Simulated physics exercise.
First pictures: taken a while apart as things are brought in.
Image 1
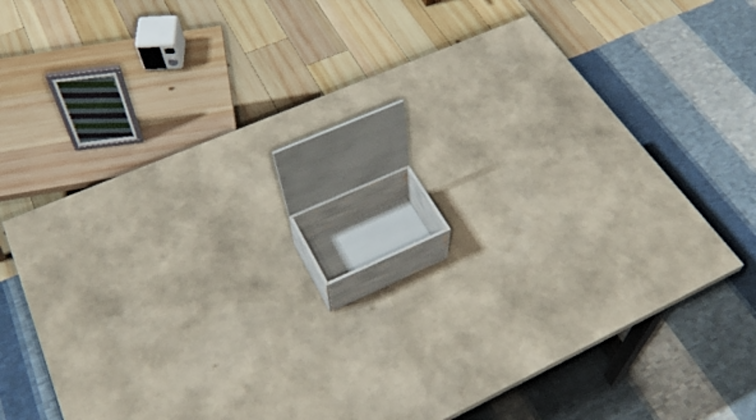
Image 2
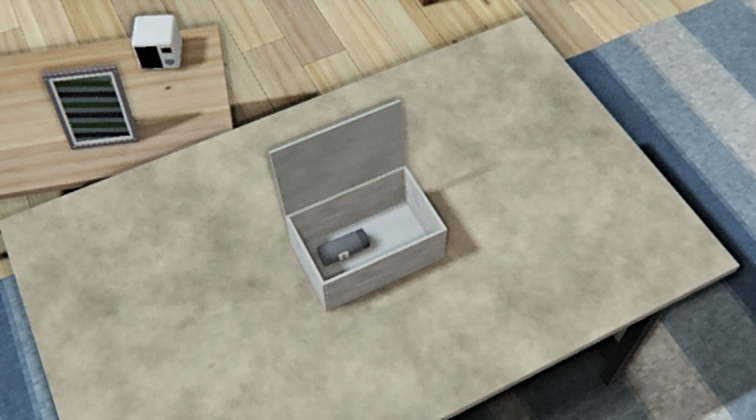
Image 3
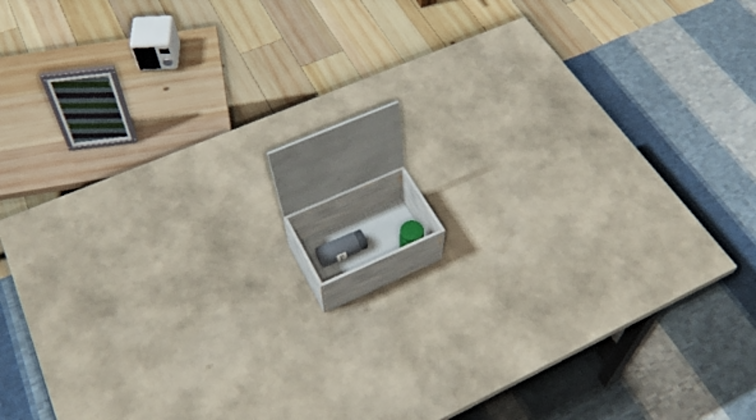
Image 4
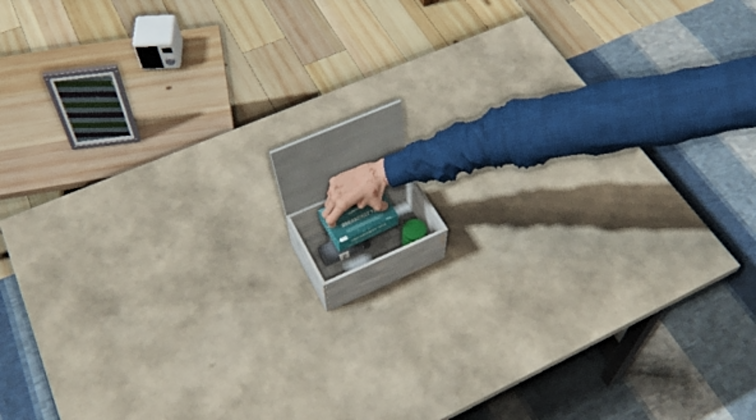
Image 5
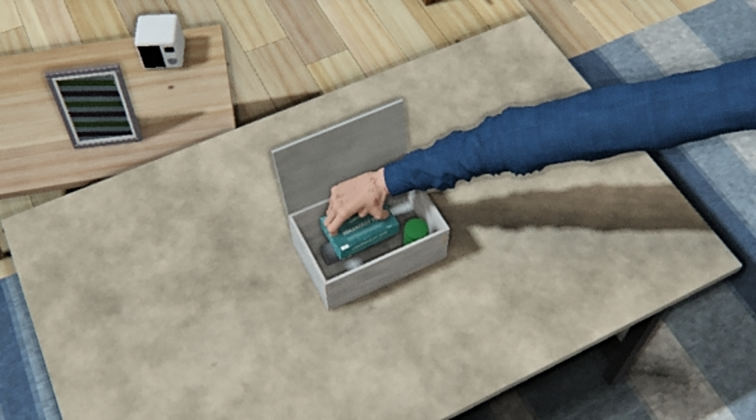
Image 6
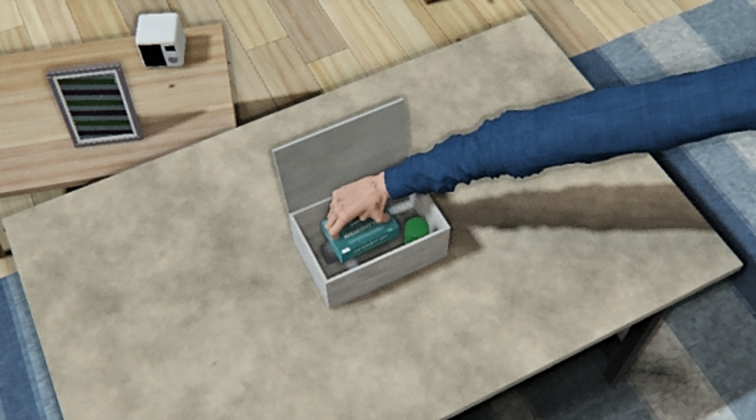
At first an open, empty grey box sits on a mottled table, and then a grey shaker appears inside it, followed by a round green item on the right. A blue-sleeved arm then reaches in from the right, its hand lowering a turquoise packet slightly into the box.
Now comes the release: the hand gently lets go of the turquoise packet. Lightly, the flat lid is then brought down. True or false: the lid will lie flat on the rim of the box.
True.
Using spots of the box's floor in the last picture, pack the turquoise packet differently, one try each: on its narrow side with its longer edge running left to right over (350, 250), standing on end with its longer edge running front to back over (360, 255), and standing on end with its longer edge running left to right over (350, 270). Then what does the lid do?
Lid: First closed, second open, third open.
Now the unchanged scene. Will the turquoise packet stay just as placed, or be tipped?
Simply put, the turquoise packet remains unturned.
Then, 1.00 s past the last view, lid starting down; turquoise packet rocked 34° from its first pose near (371, 252).
Then, 1.50 s past the last view, lid 65° above the rim; turquoise packet displaced a little near (370, 255); grey shaker displaced about its own width.
Then, 1.90 s past the last view, lid 20° above the rim; turquoise packet displaced a little near (370, 255); grey shaker displaced about its own width.
Finally, lid shut; moved from the start, grey shaker and turquoise packet; green shaker still in place. Final places as the last picture's camera would see them, turquoise packet near (370, 255).
